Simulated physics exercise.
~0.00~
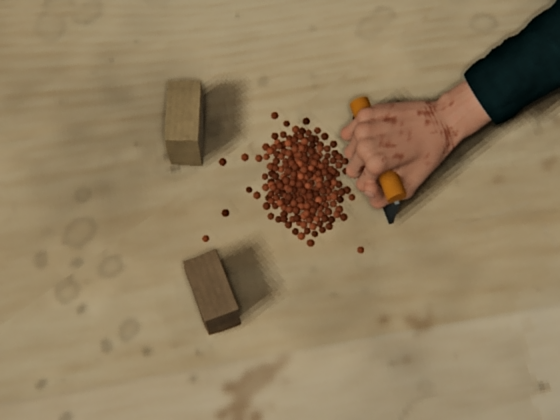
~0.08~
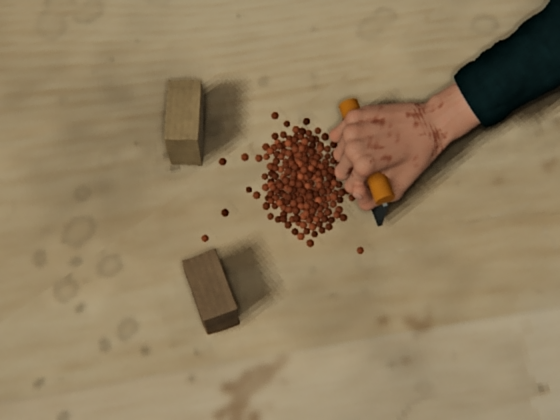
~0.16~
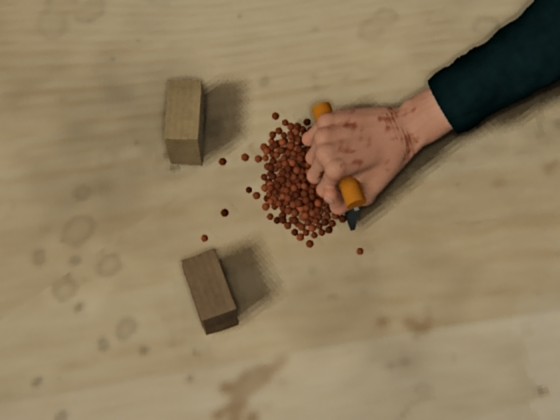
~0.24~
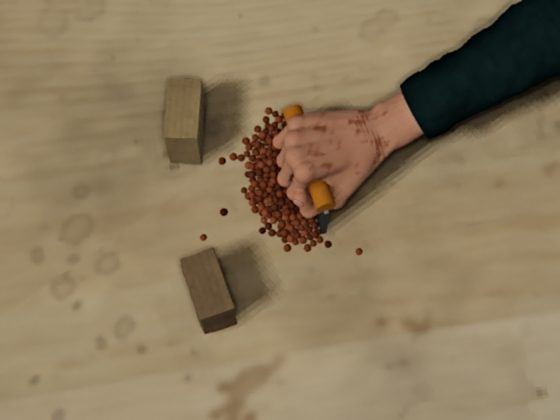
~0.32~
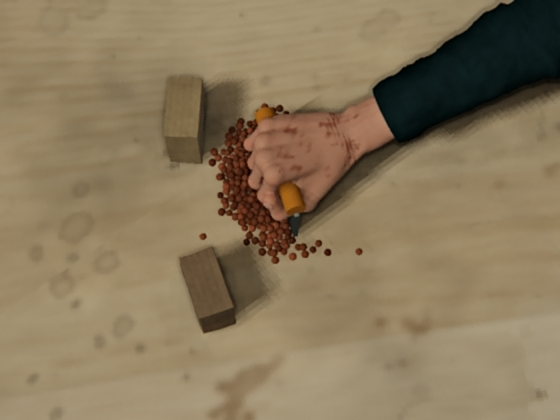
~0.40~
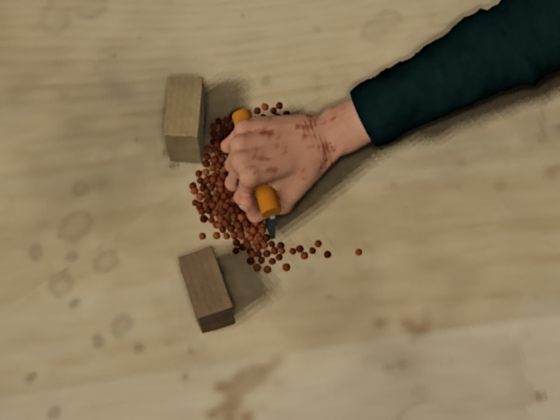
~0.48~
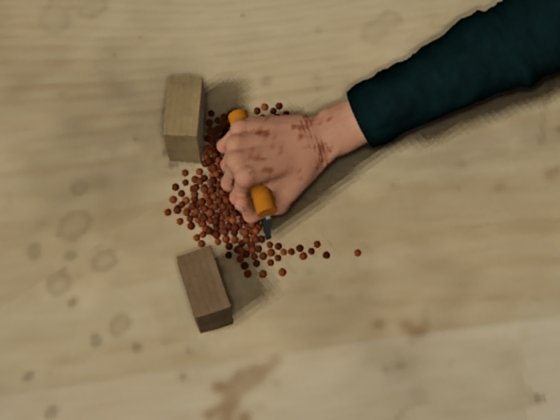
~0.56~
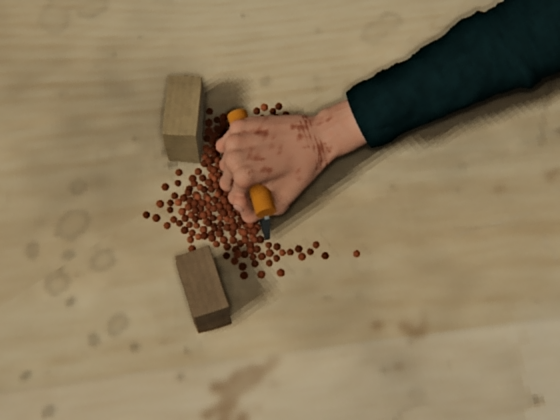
On a pale, stained wooden surface, a hand in a dark sleeve pushed a pile of small reddish-brown pellets left with an orange-handled scraper, then stopped at two fixed blocks, where some pellets spilled into the gap but most stayed in front.
